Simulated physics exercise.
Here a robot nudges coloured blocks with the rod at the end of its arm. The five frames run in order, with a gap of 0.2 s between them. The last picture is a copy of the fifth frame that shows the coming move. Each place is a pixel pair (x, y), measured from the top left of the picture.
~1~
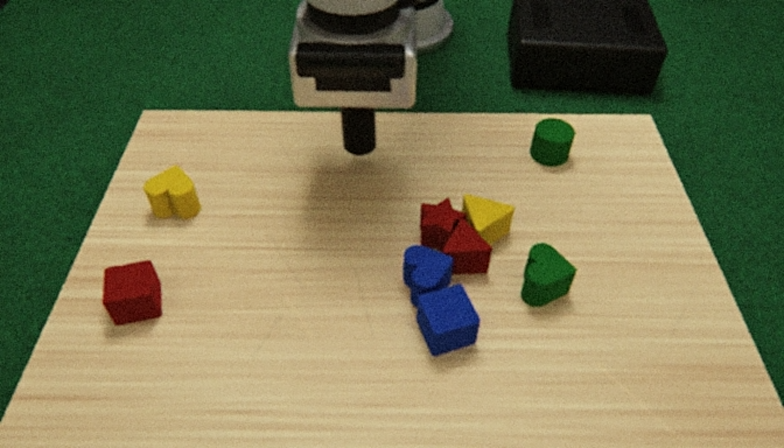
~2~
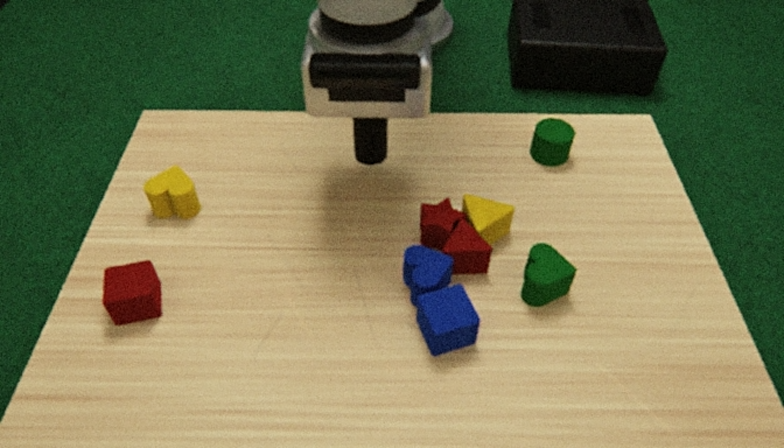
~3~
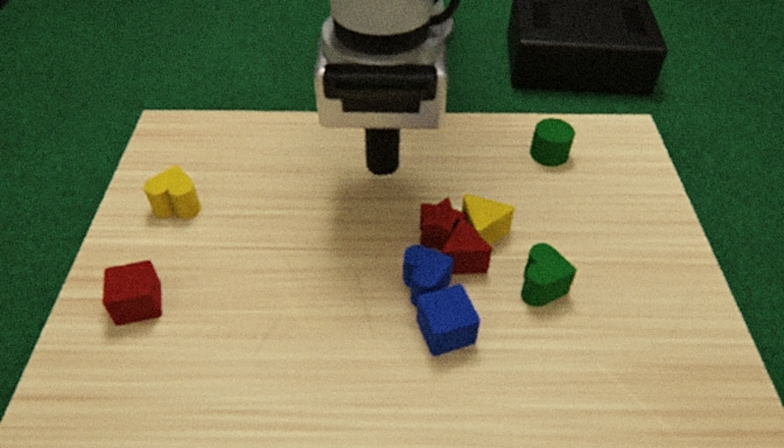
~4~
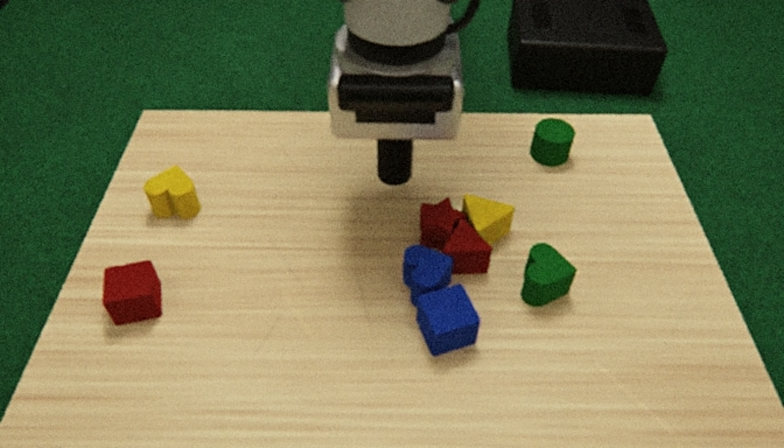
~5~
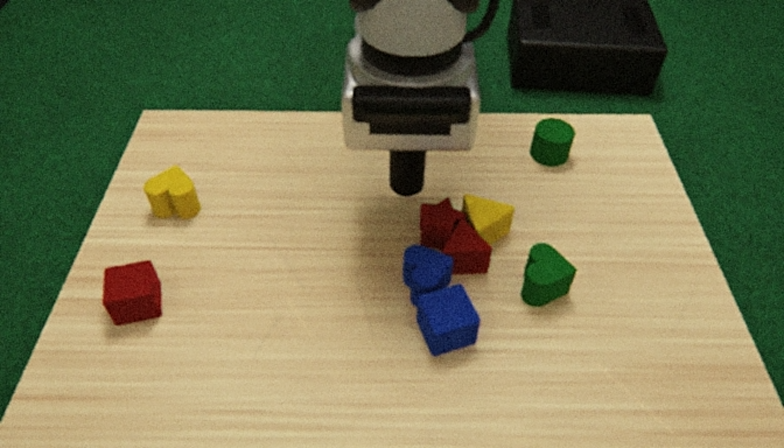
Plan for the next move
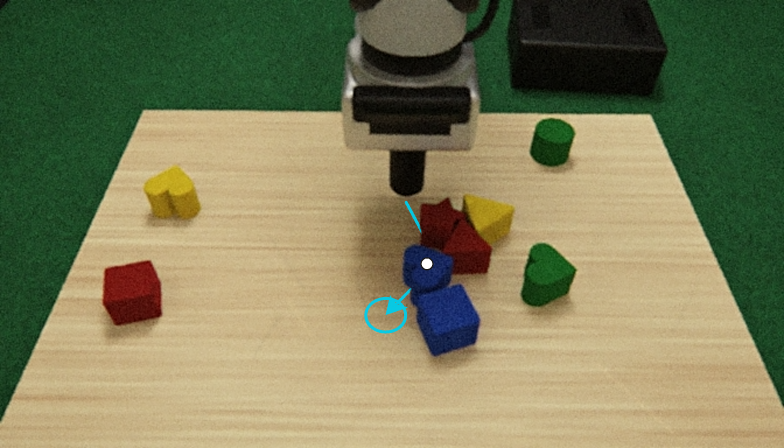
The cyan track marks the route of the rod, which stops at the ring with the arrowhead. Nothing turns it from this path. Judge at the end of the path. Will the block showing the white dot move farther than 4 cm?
Yes, that is how it ends up.
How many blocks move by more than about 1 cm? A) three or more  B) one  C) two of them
A - three or more.
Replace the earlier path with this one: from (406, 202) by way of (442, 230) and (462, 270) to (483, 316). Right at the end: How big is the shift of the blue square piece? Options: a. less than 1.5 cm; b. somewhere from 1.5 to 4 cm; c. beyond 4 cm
b: Somewhere from 1.5 to 4 cm.
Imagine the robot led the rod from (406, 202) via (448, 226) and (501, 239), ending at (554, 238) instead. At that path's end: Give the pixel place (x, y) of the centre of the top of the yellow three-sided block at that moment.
Most likely (597, 226).
Path on the board, from (406, 202) via (425, 238) and (421, 278), ending at (386, 315); the dot is on the blue heart block.
The first path, step by step. One third of the way, rod at (426, 221); red star block at (452, 234), turned 25° anticlockwise; red three-sided block at (487, 253).
Two thirds of the way, rod at (422, 261); blue heart block at (424, 293), turned 20° clockwise; red star block at (459, 260), turned 60° anticlockwise; blue square piece at (453, 325), turned 20° anticlockwise; red three-sided block at (503, 264), turned 40° anticlockwise.
At the end, rod at (386, 298); blue heart block at (407, 327), turned 30° anticlockwise; red star block at (457, 260), turned 70° anticlockwise; blue square piece at (458, 339), turned 50° anticlockwise; red three-sided block at (503, 264), turned 40° anticlockwise.
